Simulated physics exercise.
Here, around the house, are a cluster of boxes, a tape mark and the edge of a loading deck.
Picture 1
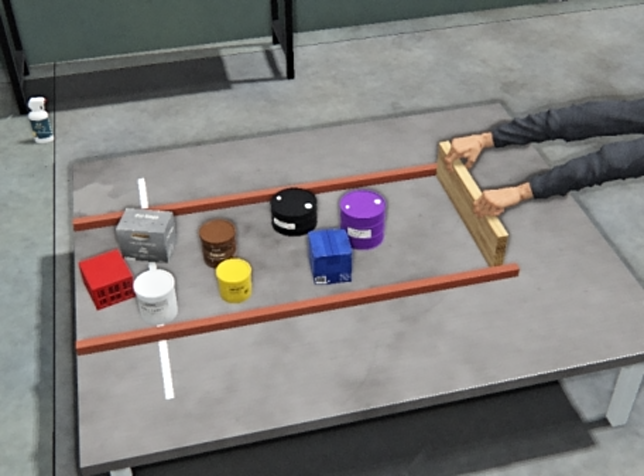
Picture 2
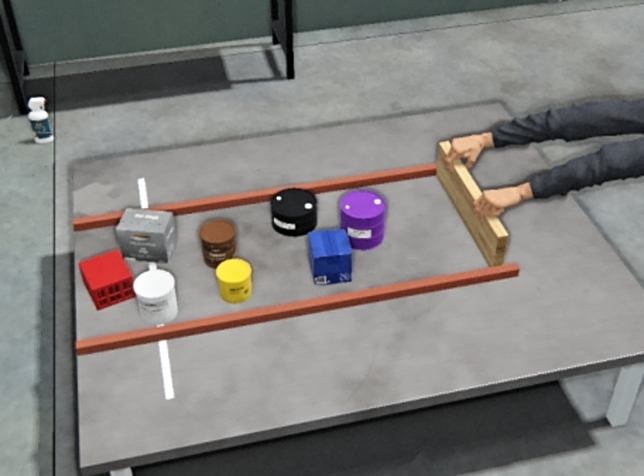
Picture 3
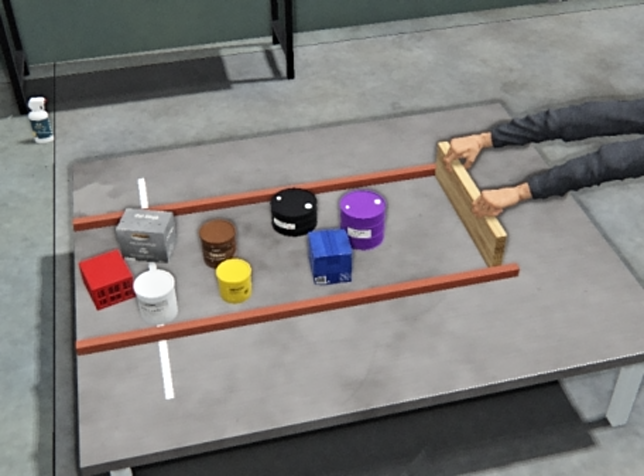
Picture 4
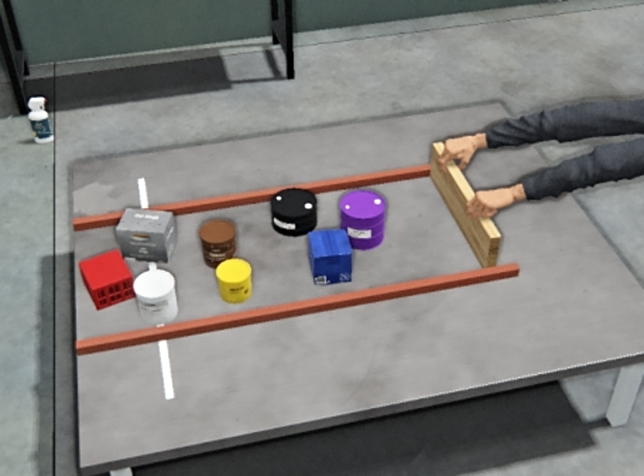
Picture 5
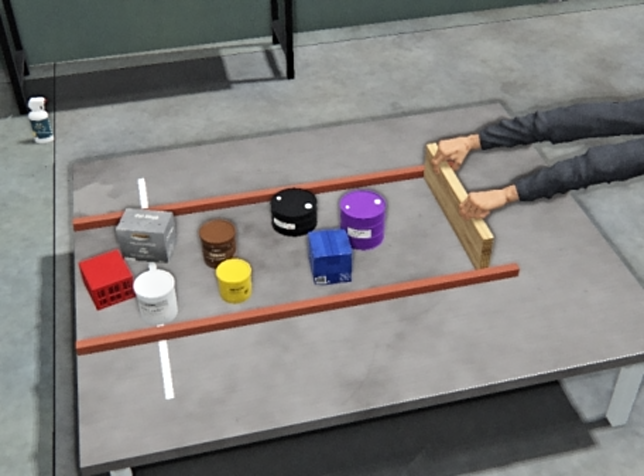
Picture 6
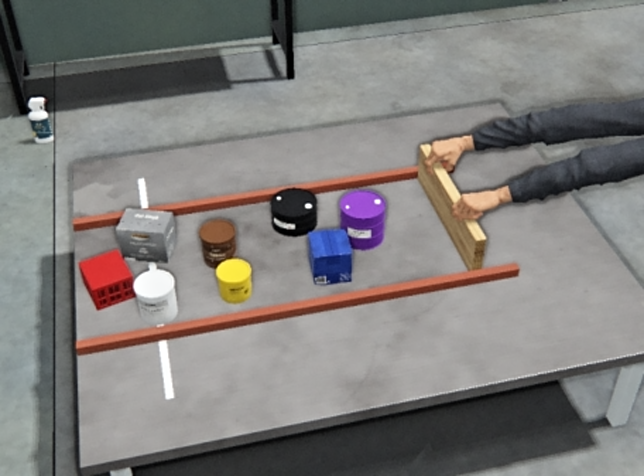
Two dark-sleeved arms reach in from the right over a grey table standing on a concrete floor, seen from above at an angle by a still camera. Between two reddish rails sit a red crate, grey box and white pail by a white tape line at left, with brown, yellow, black, blue and purple containers rightward. The hands grip a wooden plank, holding it nearly still, then slide it slightly left, touching nothing.
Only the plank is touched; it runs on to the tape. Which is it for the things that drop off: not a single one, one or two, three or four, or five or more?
It is one or two.
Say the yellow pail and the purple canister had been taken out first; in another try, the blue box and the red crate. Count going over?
I'd say 0 the first time and 0 the second time.
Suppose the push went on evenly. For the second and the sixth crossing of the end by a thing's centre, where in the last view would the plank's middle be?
I'd put the first at about (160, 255) and the next at about (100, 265).
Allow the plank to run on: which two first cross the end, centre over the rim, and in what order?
That would be the red crate, followed by the white pail.
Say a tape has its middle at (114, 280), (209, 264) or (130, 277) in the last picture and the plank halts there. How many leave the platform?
The counts would be 5, 0 and 5.
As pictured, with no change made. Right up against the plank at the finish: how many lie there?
Count recorded: 3.
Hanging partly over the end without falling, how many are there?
Looks like 2 of them.
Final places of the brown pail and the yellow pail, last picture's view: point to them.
Brown pail at (85, 267), yellow pail at (99, 306).
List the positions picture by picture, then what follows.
In the first picture, red crate (108, 280); grey box (148, 236); white pail (157, 298); plank (469, 203); tape (153, 273).
In the second picture, grey box (148, 236); plank (469, 203).
In the third picture, white pail (157, 298); yellow pail (235, 282).
In the fourth picture, red crate (108, 280); blue box (330, 257).
In the fifth picture, grey box (148, 236); black canister (294, 212).
In the sixth picture, red crate (108, 280); grey box (148, 236); white pail (157, 298); plank (449, 207); tape (153, 273).
Soon after, none off yet; red crate at rest near (108, 280); grey box at rest near (148, 236); white pail at rest near (157, 298).
In the end, the number that fall off is one or two; gone, white pail and red crate.
